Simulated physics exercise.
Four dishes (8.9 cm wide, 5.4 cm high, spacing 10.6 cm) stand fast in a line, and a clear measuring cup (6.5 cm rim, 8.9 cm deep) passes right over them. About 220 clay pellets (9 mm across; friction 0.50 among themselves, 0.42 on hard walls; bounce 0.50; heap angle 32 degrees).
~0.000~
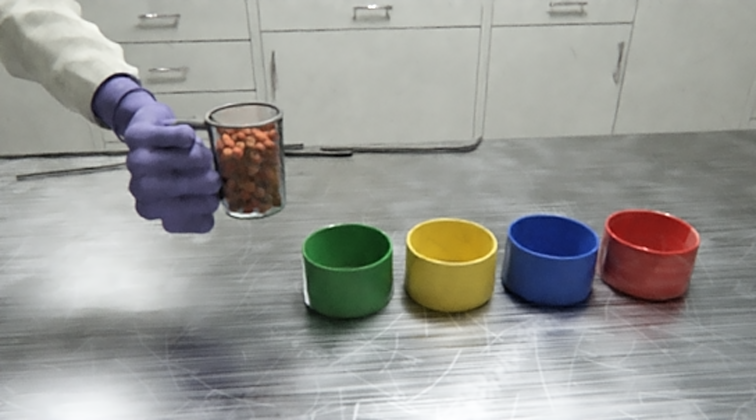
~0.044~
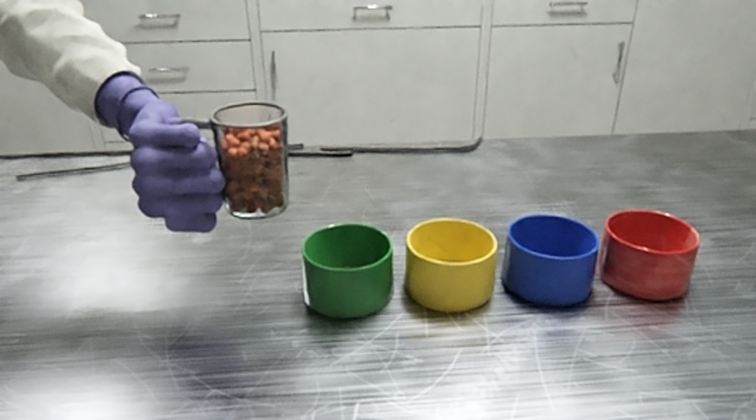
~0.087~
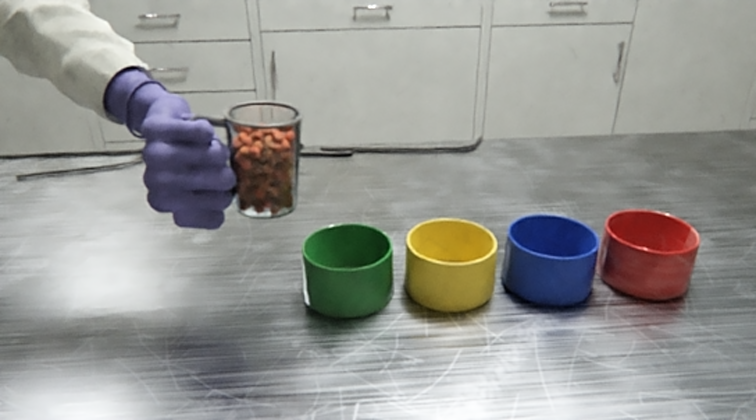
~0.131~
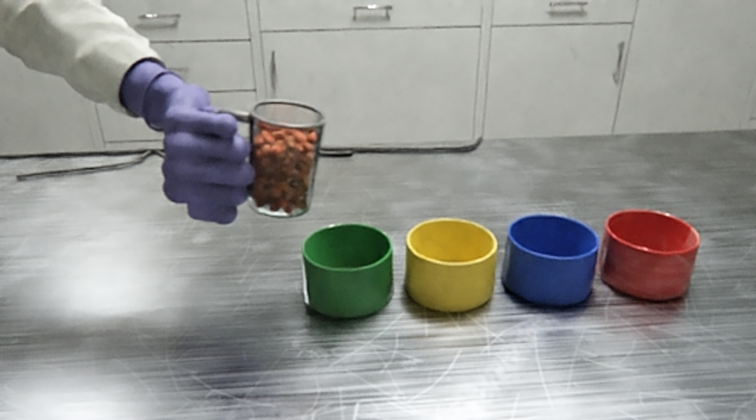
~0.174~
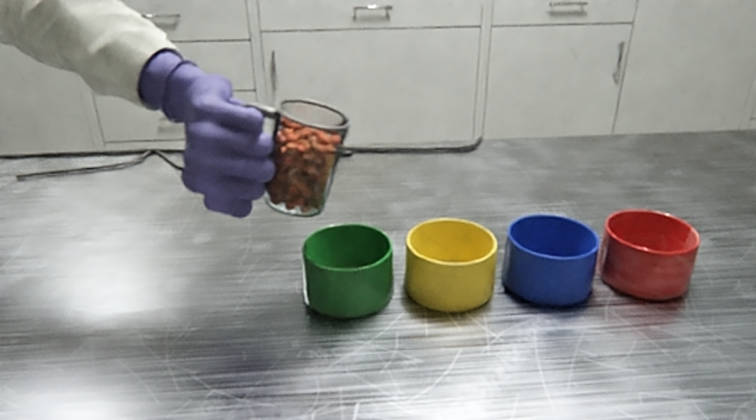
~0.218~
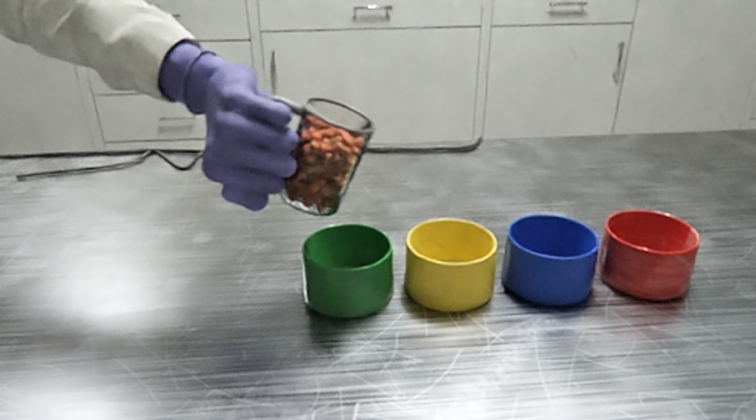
On a scratched metal lab table, a purple-gloved hand moves a clear cup of reddish pellets rightward, tilting it near four colored dishes.
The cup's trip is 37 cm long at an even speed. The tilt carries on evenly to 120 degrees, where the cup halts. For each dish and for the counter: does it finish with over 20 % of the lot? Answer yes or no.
Red dish: Yes; blue dish: No; green dish: No; yellow dish: No; on the counter: Yes.
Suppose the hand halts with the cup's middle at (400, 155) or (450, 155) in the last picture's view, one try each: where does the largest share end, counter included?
The winner: Yellow, then counter.
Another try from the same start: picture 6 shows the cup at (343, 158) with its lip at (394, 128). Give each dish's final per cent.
Red 60, blue 0, green 0, yellow 0.
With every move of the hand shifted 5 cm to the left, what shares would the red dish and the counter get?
In that case red 100, counter 0.
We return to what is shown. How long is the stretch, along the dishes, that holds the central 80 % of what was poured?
About 17 cm.
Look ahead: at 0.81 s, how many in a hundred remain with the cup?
Roughly 95 per cent.
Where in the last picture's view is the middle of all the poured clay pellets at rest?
Around (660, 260).
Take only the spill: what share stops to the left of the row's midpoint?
Some 0 per cent.
Then, at 0.57 s, tilt 69 degrees; cup holds 100 %.
Then, at 0.81 s, tilt 102 degrees; cup holds 95 %, red 5 %.
After 1.15 s, tilt 120 degrees; cup holds 0 %, red 70 %.
At rest (1.8 s), red 70 %, blue 0 %, green 0 %, yellow 0 %, counter 30 %.
